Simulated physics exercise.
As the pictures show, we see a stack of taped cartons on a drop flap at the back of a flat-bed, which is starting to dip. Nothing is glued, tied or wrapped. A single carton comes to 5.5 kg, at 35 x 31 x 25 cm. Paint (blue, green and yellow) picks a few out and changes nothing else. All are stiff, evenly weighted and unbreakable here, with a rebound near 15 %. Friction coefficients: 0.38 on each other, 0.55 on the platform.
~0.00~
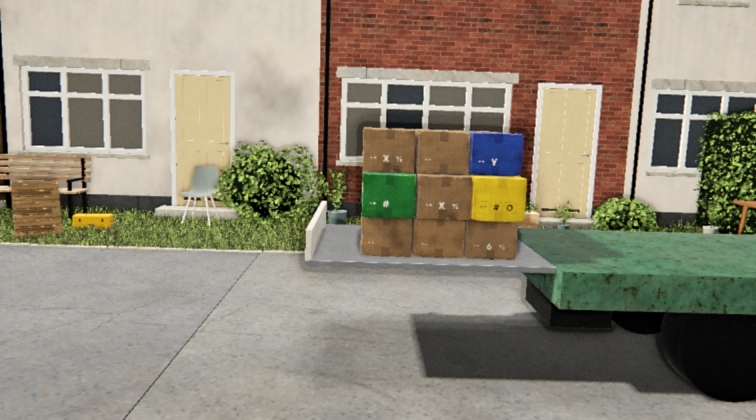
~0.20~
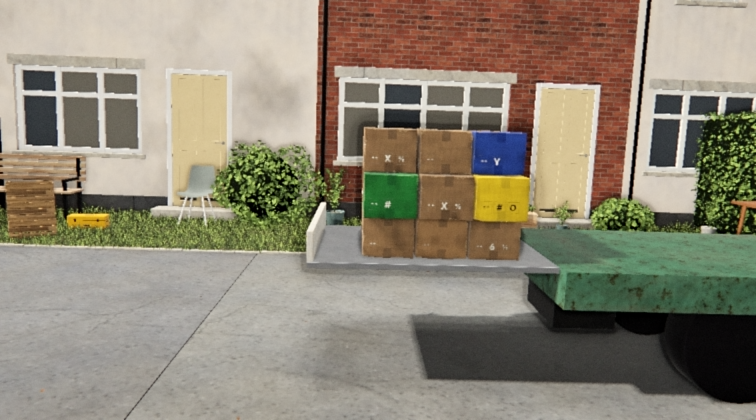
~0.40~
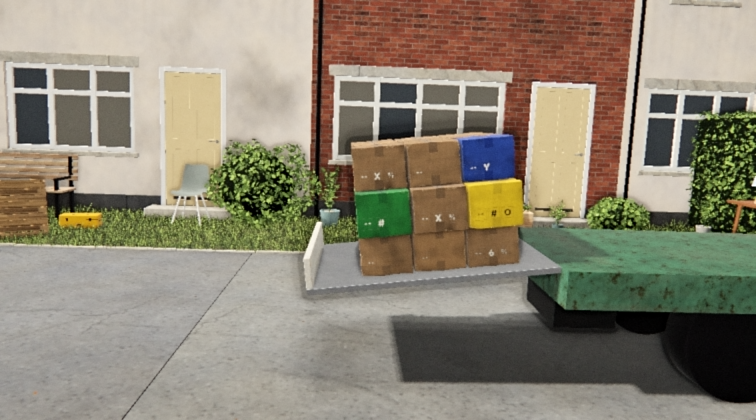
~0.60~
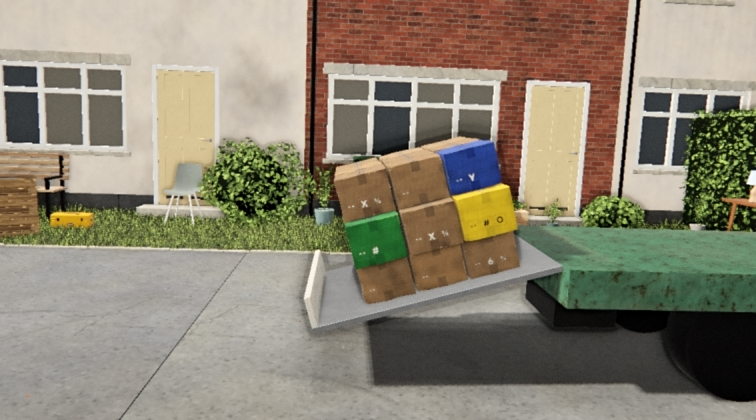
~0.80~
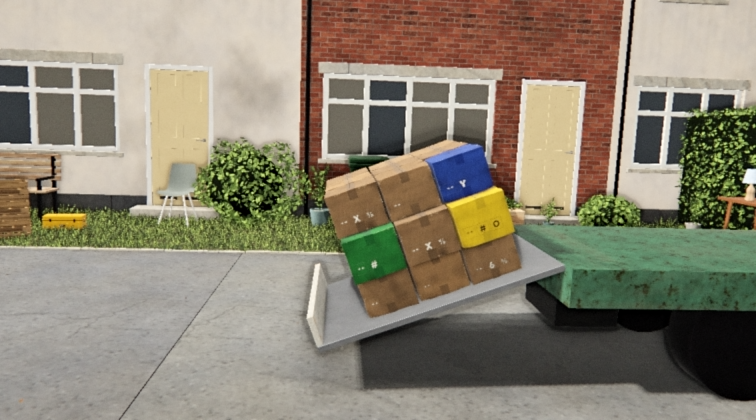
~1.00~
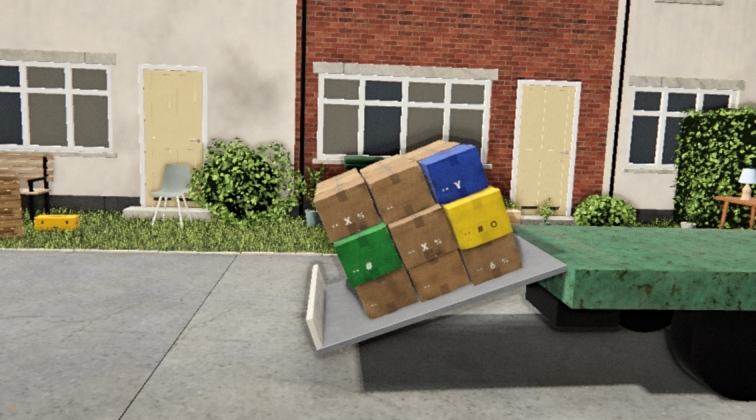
A grey flap at the back of a green flat-bed tilted down to the left, and the stacked boxes on it leaned over with it, the upper ones shifting slightly toward its raised lip.
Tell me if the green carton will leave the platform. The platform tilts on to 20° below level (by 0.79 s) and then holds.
That carton falls off.
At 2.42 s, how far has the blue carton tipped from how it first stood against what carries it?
Roughly 20°.
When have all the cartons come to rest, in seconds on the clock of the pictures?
Near 4.0 s.
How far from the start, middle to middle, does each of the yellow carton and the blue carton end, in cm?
Yellow 50, blue 140.
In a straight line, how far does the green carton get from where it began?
About 120 cm.
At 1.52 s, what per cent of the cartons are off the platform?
At that moment 10 per cent.
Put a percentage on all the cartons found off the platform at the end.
About 50 per cent.
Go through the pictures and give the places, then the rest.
In the first picture (each place is the centre of the face we see best; the camera moves round a little; leans and shifts are taken against what carries them), platform's outer corner (308, 263) slope 0°; green carton (389, 196); blue carton (497, 155); yellow carton (500, 200); all in place.
The second picture shows platform's outer corner (310, 265) slope 0°; green carton (391, 197).
The third picture shows platform's outer corner (310, 292) slope 7°; green carton (384, 215).
The fourth picture shows platform's outer corner (316, 331) slope 16°; green carton (377, 242).
The fifth picture shows platform's outer corner (321, 349) slope 20°; green carton (375, 256); blue carton (464, 175) moved 21 mm; 6 have shifted.
The sixth picture shows platform's outer corner (321, 352) slope 20°; green carton (369, 258) tilted 4°; blue carton (458, 177) moved 58 mm; yellow carton (481, 221) moved 34 mm; steepest lean 4°, the carton at (380, 163); 23 have shifted.
By 1.52 s, slope 20°; 3 of the 27 cartons off the platform; green carton tilted 43°; blue carton tilted 7°.
By 2.42 s, slope 20°; 10 of the 27 cartons off the platform; green carton upside down; yellow carton tilted 32°.
When it is over (4.1 s), slope 20°; 14 of the 27 cartons off the platform; green carton upside down; yellow carton tilted 34°, 8 cm lower; blue carton tilted 26°, 21 cm lower. In pixels of the last frame, middles, green carton near (274, 364), yellow carton near (431, 249).
